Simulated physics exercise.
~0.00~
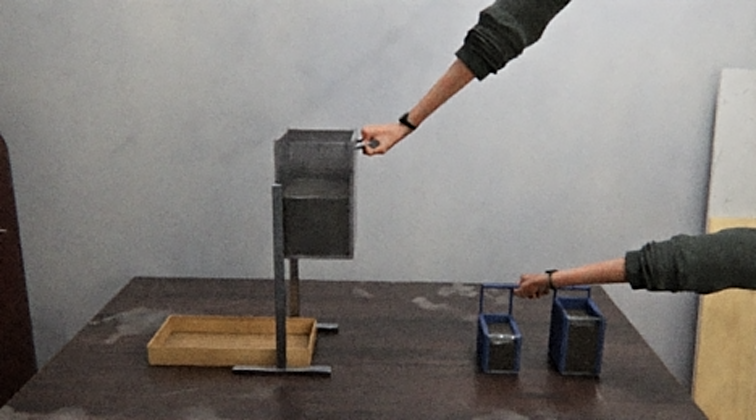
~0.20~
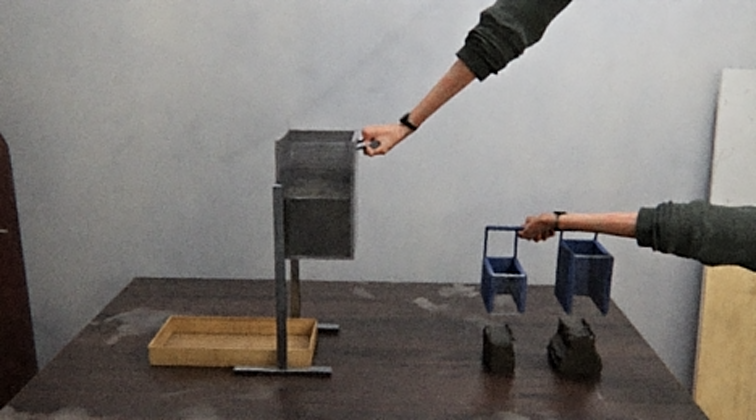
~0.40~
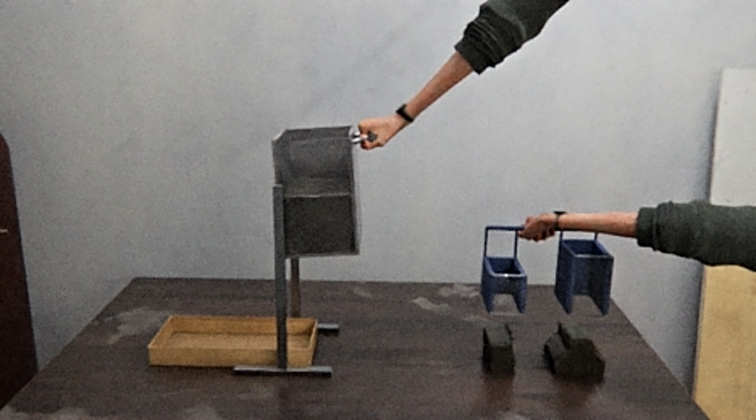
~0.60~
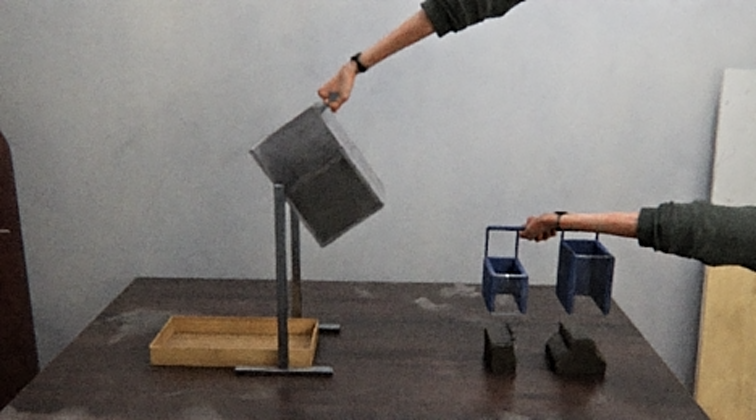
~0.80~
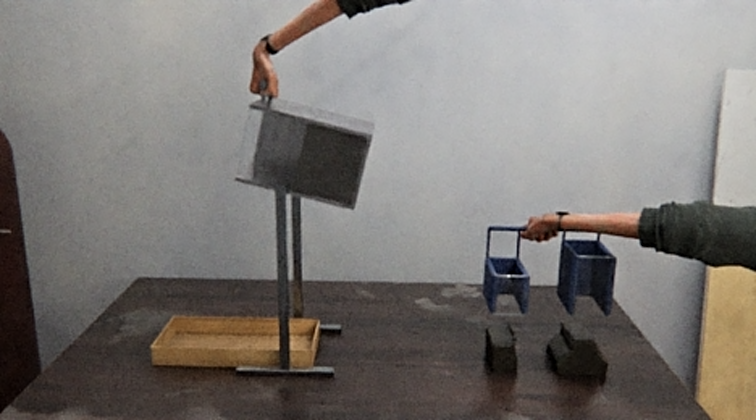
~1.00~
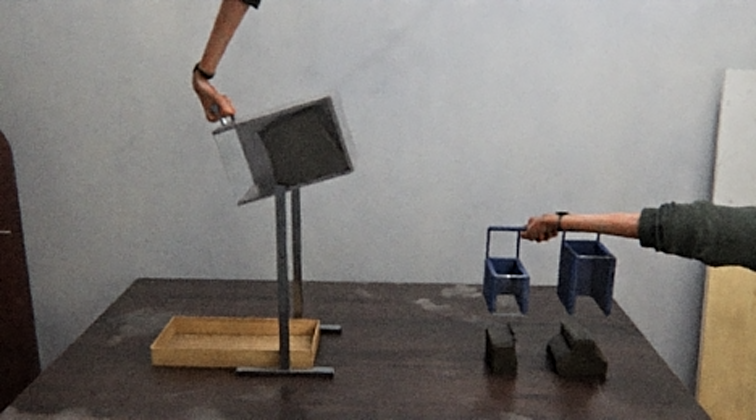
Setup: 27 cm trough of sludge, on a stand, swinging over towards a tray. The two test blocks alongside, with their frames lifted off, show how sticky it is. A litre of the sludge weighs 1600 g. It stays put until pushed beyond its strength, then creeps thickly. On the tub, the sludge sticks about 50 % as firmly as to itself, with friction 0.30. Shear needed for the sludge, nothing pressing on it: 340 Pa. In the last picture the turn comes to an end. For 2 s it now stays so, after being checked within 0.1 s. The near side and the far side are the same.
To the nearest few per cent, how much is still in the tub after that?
About 0 %.
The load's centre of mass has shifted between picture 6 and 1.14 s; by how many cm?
The change is near 8 cm.
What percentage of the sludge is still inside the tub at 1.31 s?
Close to 55 in a hundred.
After 1.14 s, the tub is at 107 degrees and holds 98 %.
After 1.31 s, the tub is at 107 degrees and holds 55 %.
After 1.48 s, the tub is at 107 degrees and holds 40 %.
After 1.65 s, the tub is at 107 degrees and holds 31 %.
After 3.00 s, the tub is at 107 degrees and holds 0 %.
